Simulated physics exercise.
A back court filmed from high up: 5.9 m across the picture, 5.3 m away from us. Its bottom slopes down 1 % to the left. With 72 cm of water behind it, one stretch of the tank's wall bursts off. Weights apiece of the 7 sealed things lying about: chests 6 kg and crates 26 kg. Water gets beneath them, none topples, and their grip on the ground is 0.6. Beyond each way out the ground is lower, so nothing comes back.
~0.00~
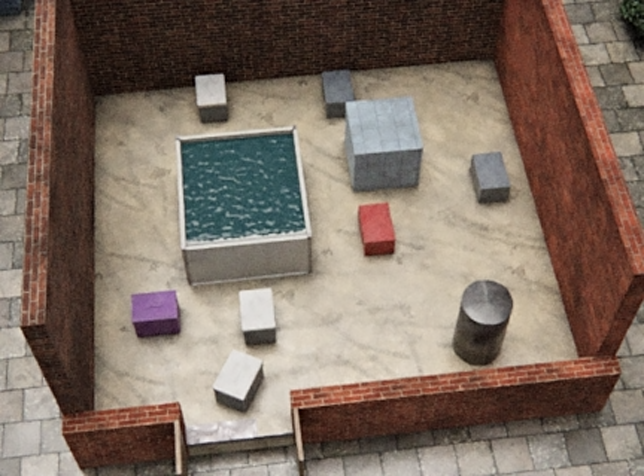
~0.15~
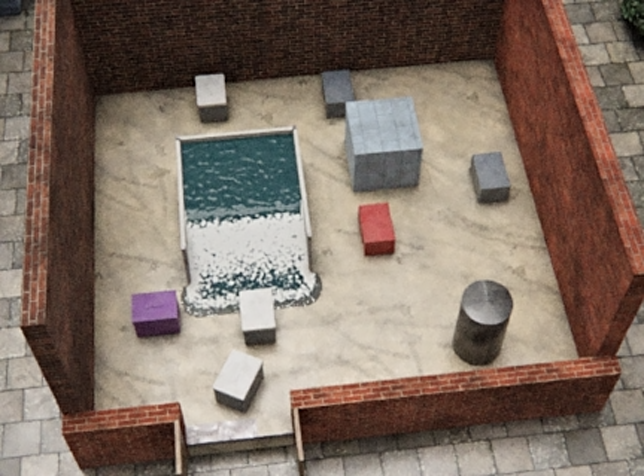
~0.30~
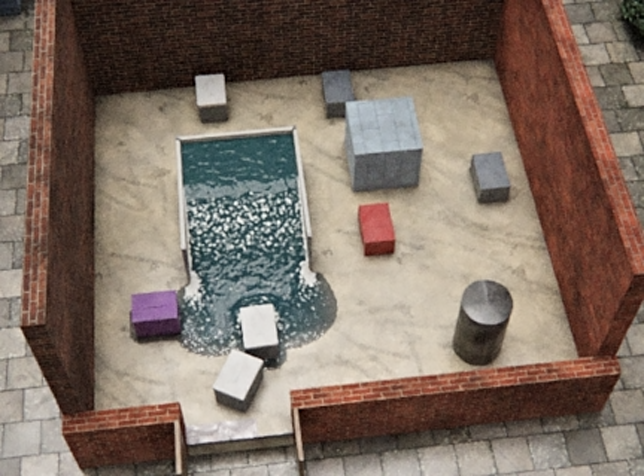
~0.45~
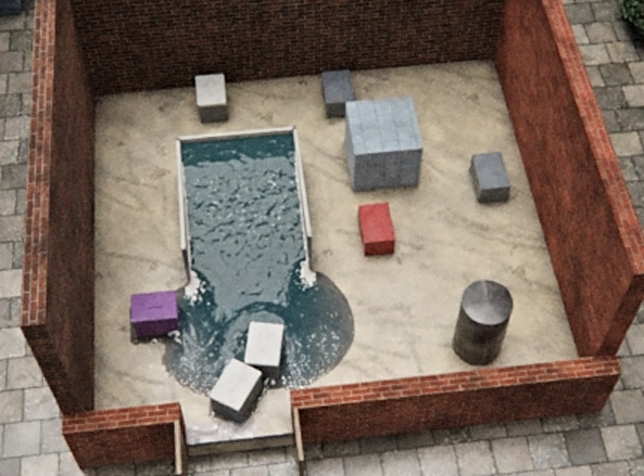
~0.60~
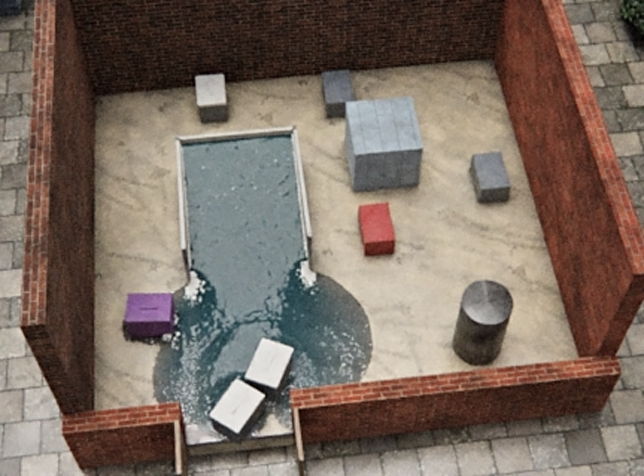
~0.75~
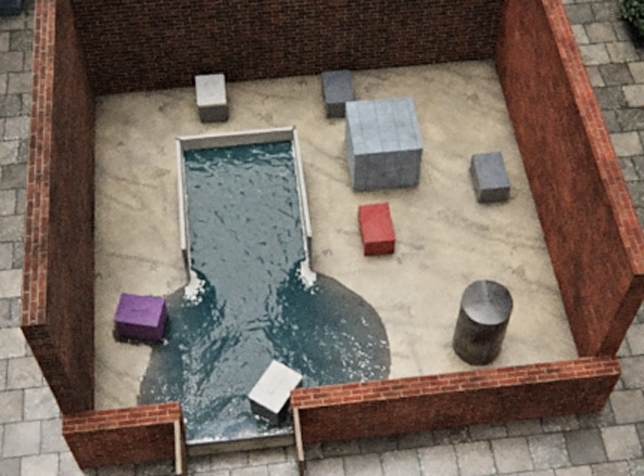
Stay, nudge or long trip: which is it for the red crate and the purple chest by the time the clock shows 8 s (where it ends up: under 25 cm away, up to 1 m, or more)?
The red crate barely shifts, the purple chest gets carried off.
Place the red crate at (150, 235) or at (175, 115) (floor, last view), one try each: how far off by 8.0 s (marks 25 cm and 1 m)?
In that order: It stays put; it stays put.
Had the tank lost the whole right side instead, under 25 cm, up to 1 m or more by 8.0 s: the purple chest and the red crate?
In that case the purple chest slides a little, the red crate ends far away.
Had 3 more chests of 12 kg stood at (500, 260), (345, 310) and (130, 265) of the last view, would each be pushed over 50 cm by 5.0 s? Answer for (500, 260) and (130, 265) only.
In that order: Over, over.
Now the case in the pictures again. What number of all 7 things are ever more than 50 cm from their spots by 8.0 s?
I count 3.
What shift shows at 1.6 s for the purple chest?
About 50 cm.
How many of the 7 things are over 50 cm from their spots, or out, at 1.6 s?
2 of them.
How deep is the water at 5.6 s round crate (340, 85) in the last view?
Roughly 0 cm.
After 1.6 s the red crate is near (377, 222), 0.0 m from its start, aground; the purple chest is near (116, 318), 0.5 m from its start, aground; 2 of 7 are out; 0 afloat.
After 3.6 s the red crate is near (377, 222), 0.0 m from its start, aground; the purple chest is near (161, 246), 0.9 m from its start, afloat; 2 of 7 are out; 1 afloat.
After 5.6 s the red crate is near (377, 222), 0.0 m from its start, aground; the purple chest is near (148, 149), 2.5 m from its start, afloat; 2 of 7 are out; 1 afloat.
After 8.0 s the red crate is near (377, 222), 0.0 m from its start, aground; the purple chest is near (147, 108), 3.2 m from its start, afloat; 2 of 7 are out; 1 afloat.
